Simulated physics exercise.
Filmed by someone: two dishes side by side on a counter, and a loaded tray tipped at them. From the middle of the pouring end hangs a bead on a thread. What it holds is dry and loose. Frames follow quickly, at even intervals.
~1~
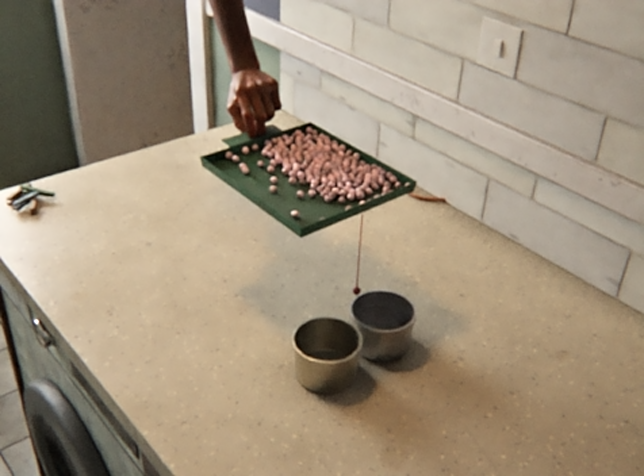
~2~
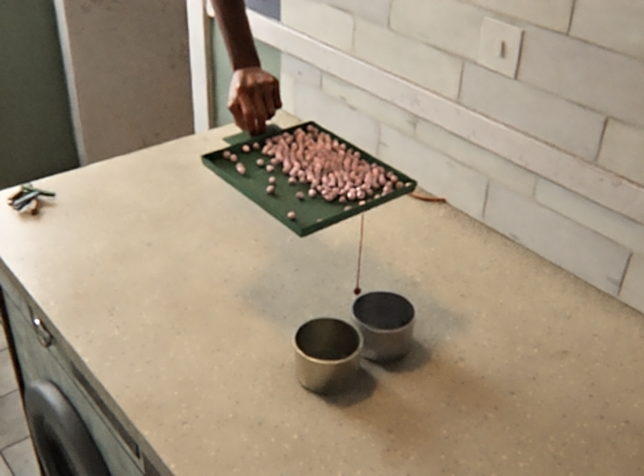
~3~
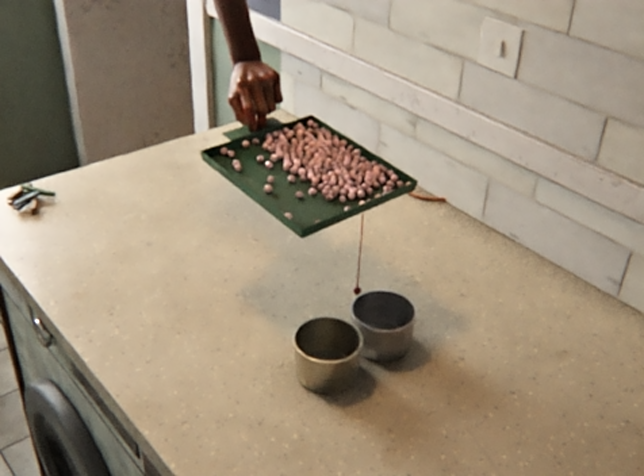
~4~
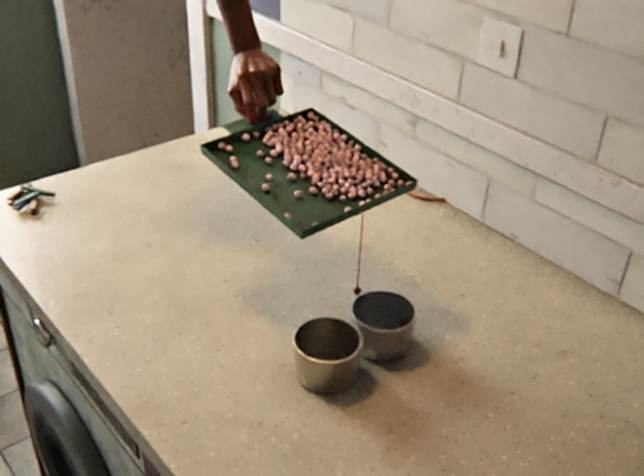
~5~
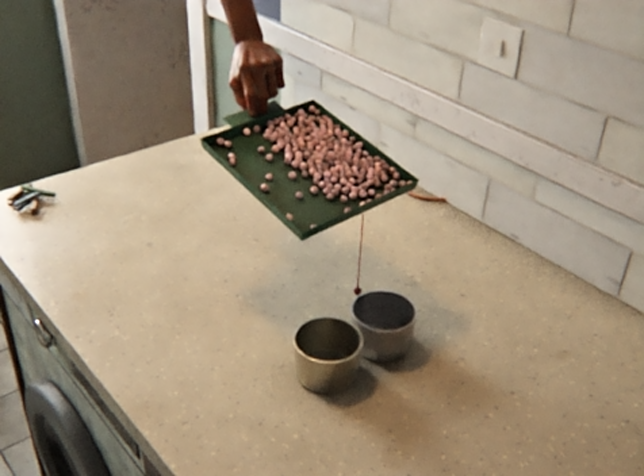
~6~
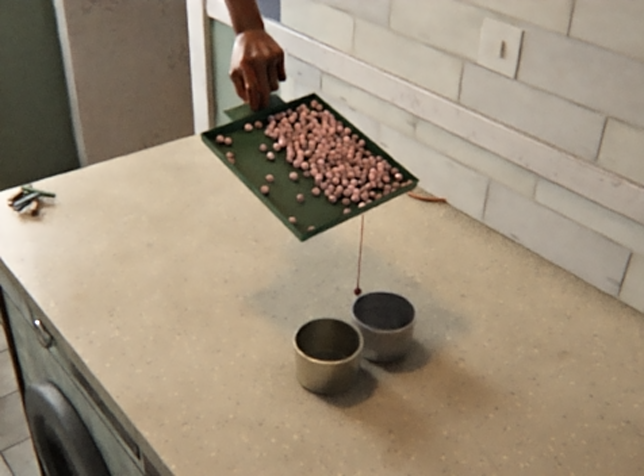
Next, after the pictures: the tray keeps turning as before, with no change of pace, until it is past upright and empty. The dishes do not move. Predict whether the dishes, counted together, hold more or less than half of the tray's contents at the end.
I expect the catch to be a majority.
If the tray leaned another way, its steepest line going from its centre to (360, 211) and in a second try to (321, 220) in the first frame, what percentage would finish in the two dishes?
Lab note: Try one about 60 %, try two 70 %.
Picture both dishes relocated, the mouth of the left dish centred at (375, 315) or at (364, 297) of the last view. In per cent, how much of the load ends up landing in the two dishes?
In order, 20 % and 0 %.
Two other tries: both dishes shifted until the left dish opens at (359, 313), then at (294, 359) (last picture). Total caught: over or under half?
First try: Lower than half; second try: Higher than half.
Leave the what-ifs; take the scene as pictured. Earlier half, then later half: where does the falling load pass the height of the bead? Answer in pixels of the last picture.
Close to (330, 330), then close to (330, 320).
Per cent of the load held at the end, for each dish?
The left dish ends with 70 per cent of the load and the right dish with 10 per cent.
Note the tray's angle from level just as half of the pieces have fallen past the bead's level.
That happens at around 85°.
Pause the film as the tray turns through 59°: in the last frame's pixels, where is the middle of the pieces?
The load is centred near (340, 195).
Shortly afterwards, tray tipped steeply; all but a few on the tray; only a few in the left dish; a little in the air.
Next, tray tipped right over; a little on the tray; near two thirds in the left dish; a little in the right dish; a little outside both; a little in the air.
Some moments later, tray tipped past a quarter turn; near two thirds in the left dish; a little in the right dish; near a quarter outside both.
In the end, tray tipped past a quarter turn; near two thirds in the left dish; a little in the right dish; near a quarter outside both.
